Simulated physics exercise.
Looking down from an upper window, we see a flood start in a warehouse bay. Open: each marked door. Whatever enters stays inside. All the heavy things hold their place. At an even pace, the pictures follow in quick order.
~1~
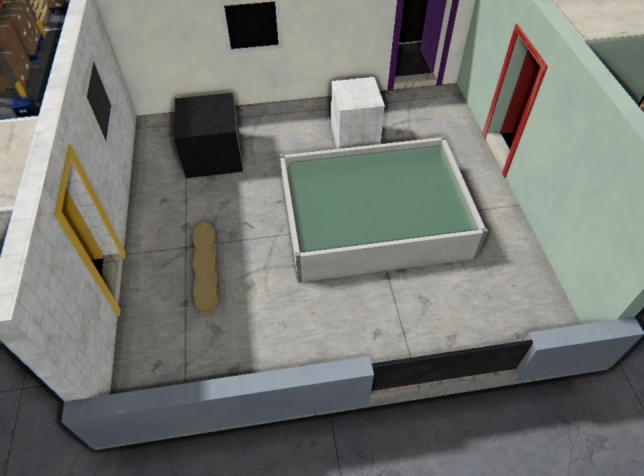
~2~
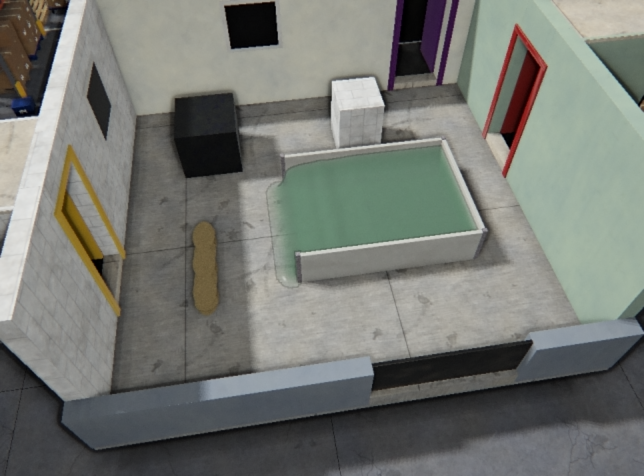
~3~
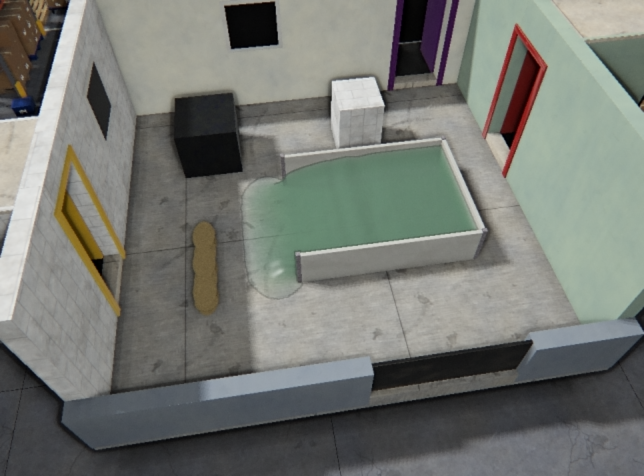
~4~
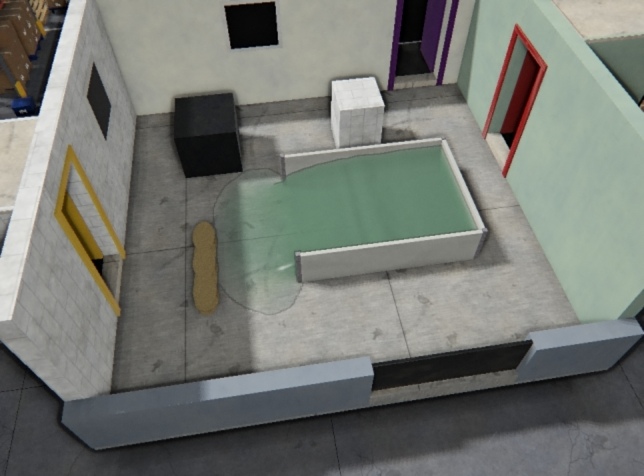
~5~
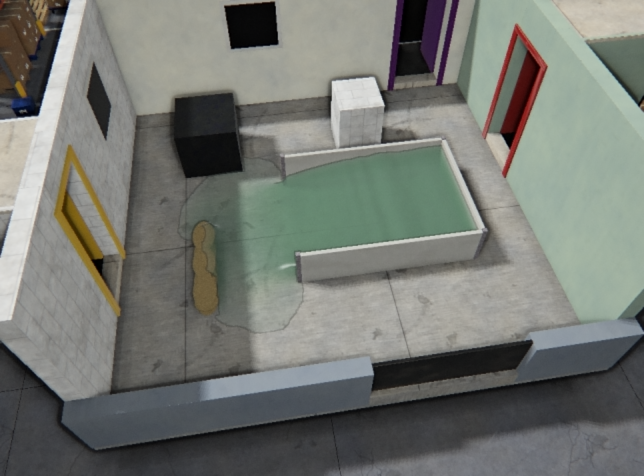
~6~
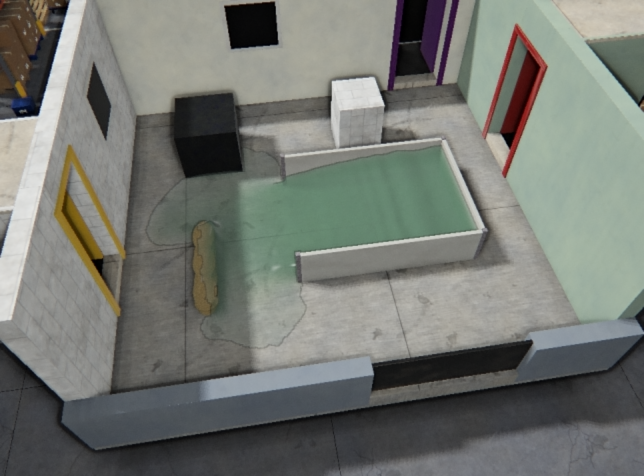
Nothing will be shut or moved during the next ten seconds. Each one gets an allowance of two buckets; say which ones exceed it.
The purple door receives no more than two buckets, the yellow door receives no more than two buckets, the red door receives no more than two buckets.
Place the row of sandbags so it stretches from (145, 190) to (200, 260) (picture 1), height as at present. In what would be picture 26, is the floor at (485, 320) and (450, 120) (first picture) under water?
In order, I'd expect high and dry and then high and dry.
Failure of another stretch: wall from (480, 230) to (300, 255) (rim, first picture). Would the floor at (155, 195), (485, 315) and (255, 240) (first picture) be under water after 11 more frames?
In that order: Not flooded, wet, not flooded.
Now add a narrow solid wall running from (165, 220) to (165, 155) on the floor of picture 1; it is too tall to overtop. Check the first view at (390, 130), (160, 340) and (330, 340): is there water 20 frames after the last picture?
The first is still bare, the second inundated and the third inundated.
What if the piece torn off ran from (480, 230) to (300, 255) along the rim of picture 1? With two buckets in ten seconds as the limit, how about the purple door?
In that case the purple door crosses the line.
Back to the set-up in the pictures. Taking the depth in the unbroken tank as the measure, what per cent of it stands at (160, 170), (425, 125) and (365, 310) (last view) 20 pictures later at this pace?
In order: Roughly 16, 0 and 2 in a hundred.
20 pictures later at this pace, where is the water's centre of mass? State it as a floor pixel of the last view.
Roughly (254, 235).
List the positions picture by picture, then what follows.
Still water in the water tank at (377, 195), in the first picture.
The front is at (297, 284), out from the gap at (293, 222), in the second picture.
Water pours out at (293, 223) and has run to (269, 292), in the third picture.
Water pours out at (293, 223) and has run to (254, 304), in the fourth picture.
The front is at (187, 207), out from the gap at (293, 223), in the fifth picture.
The front is at (158, 214), out from the gap at (293, 223), in the sixth picture.
A moment on, water covers 25 % of the floor; the purple door not reached, the yellow door wet at the sill, nothing in, the red door not reached.
Next, water covers 40 % of the floor; the purple door not reached, the yellow door wet at the sill, nothing in, the red door not reached.
Then, water covers 55 % of the floor; the purple door not reached, the yellow door wet at the sill, nothing in, the red door not reached.
Later, water covers 90 % of the floor; the purple door wet at the sill, nothing in, the yellow door under two buckets in, the red door wet at the sill, nothing in.
In the end, water covers 95 % of the floor; the purple door wet at the sill, nothing in, the yellow door under two buckets in, the red door under two buckets in.
